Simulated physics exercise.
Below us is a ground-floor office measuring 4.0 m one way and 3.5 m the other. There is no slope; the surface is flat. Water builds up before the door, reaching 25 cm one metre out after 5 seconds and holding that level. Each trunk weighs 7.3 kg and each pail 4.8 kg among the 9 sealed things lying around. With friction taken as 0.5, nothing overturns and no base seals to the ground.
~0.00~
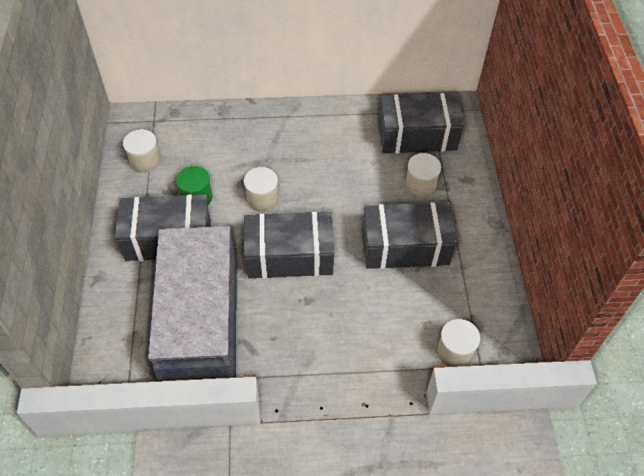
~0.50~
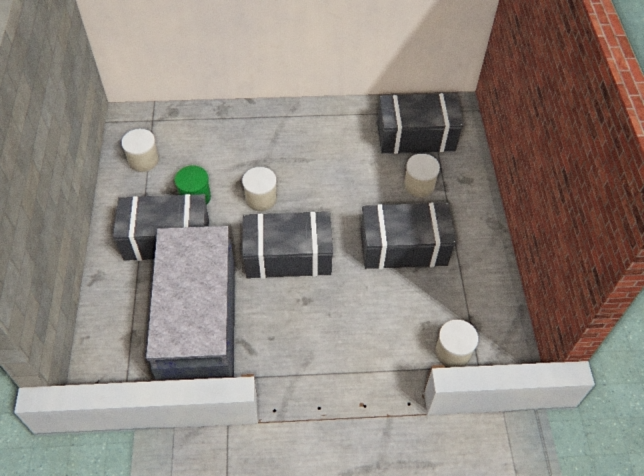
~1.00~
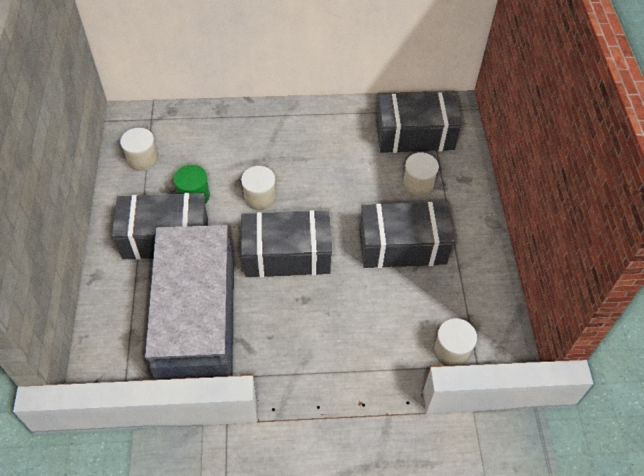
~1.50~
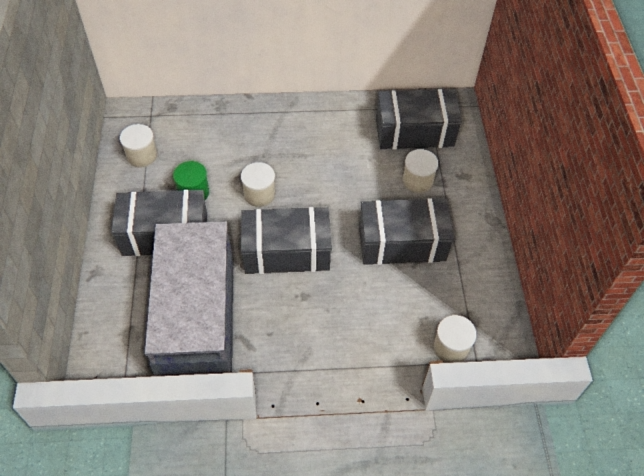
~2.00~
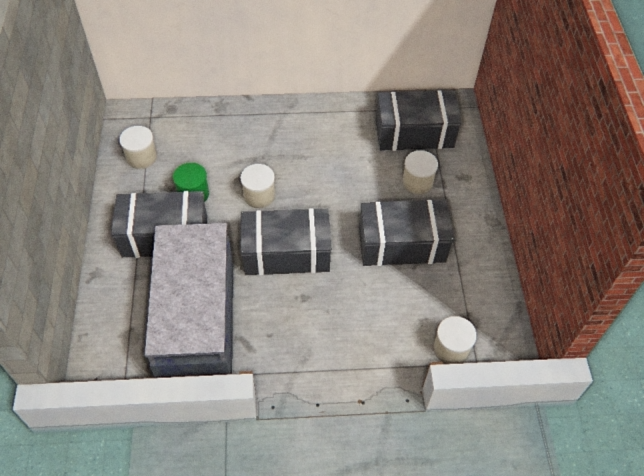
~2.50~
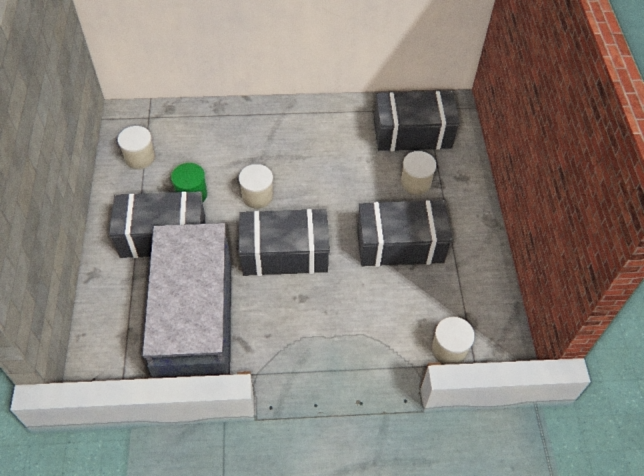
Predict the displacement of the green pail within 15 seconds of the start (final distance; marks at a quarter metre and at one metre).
Expect it to be pushed part of a metre.
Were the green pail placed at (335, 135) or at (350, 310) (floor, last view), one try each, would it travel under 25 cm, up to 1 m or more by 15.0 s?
In turn: It slides a little; it ends far away.
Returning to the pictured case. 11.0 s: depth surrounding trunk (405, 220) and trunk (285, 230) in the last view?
Some 17 cm at the first, some 13 cm at the second.
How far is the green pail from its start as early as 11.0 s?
80 cm, give or take.
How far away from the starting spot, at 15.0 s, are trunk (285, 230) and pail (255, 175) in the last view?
In that order: 80 cm, 200 cm.
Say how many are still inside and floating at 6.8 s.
At that instant the tally stands at 5.
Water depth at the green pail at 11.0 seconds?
I'd put it at about 8 cm.
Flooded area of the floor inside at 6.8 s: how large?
About 11.5 m2.
After 3.5 s the green pail is near (188, 176), 0.0 m from its start, aground; 0 afloat.
After 6.8 s the green pail is near (174, 172), 0.1 m from its start, aground; 5 afloat.
After 11.0 s the green pail is near (158, 235), 0.7 m from its start, afloat; 9 afloat.
After 15.0 s the green pail is near (140, 199), 0.5 m from its start, afloat; 9 afloat.
